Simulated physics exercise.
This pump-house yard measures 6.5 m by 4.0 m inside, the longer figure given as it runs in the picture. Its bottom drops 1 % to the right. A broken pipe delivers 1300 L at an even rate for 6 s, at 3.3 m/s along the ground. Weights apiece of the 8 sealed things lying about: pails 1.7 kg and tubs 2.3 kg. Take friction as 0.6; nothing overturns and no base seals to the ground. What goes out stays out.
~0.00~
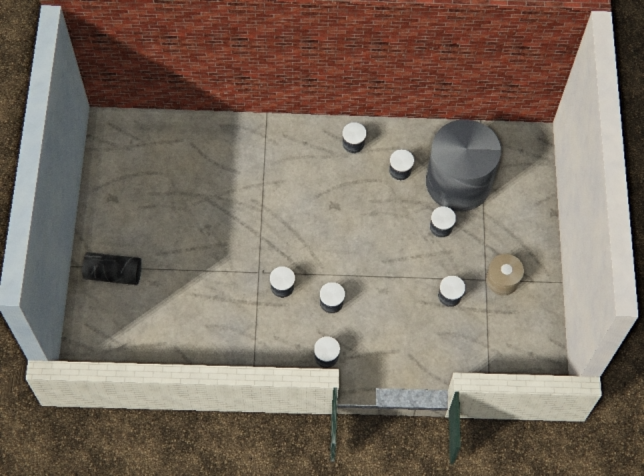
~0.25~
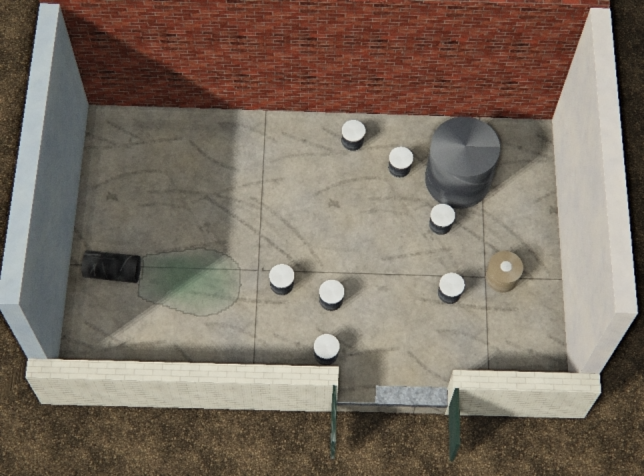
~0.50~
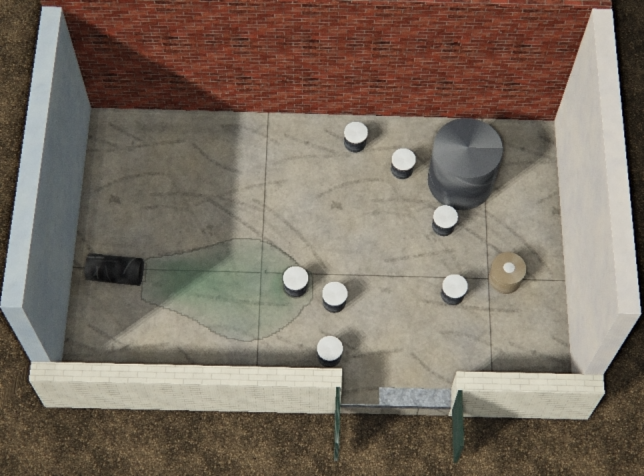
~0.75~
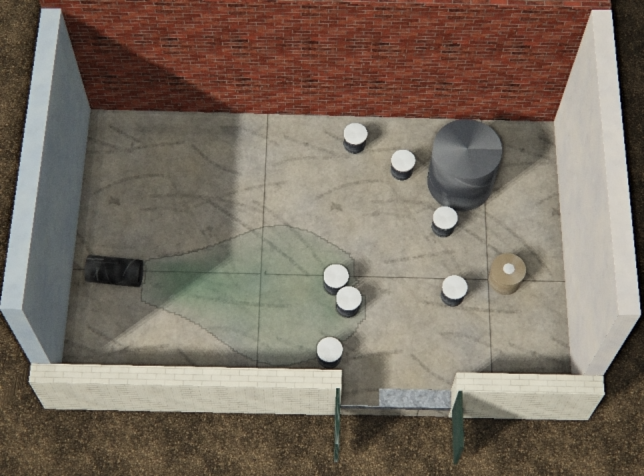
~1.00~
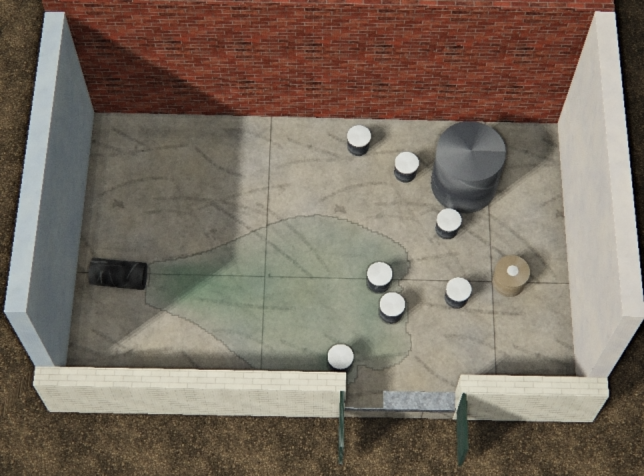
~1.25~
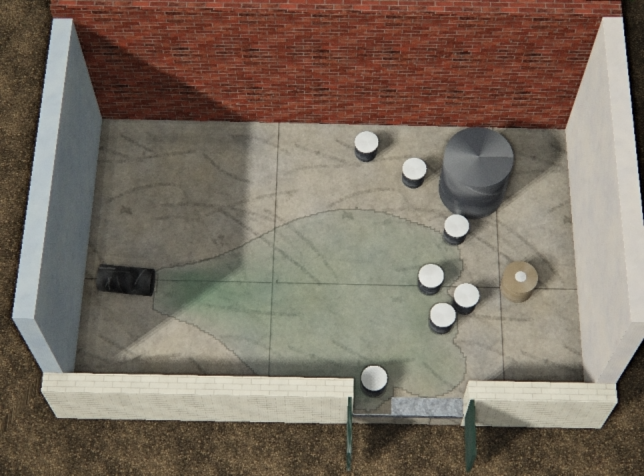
Greenish water spreading rightward from a dark pipe across a walled concrete yard, pushing several white-topped pails along with it.
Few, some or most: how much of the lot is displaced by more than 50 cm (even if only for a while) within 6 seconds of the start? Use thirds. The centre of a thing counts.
It is two thirds or above.
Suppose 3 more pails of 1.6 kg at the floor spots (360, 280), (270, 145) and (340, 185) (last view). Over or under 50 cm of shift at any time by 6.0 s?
In turn: Over, short of it, under.
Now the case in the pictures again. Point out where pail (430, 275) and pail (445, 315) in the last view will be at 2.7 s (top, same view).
Around (565, 222) and (572, 335).
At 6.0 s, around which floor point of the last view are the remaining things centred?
Near (475, 202).
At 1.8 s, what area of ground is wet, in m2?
Roughly 11.5 m2.
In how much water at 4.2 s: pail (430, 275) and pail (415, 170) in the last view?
About 3 and 2 cm.
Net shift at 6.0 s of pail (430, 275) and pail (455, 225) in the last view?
In turn: 350 cm, 140 cm.
After 1.8 s 4 of 8 are over 50 cm from their spots; 1 afloat.
After 2.7 s 6 of 8 are over 50 cm from their spots; 5 afloat.
After 4.2 s 6 of 8 are over 50 cm from their spots; 5 afloat.
After 6.0 s 7 of 8 are over 50 cm from their spots, and 7 have been at some point; 6 afloat.
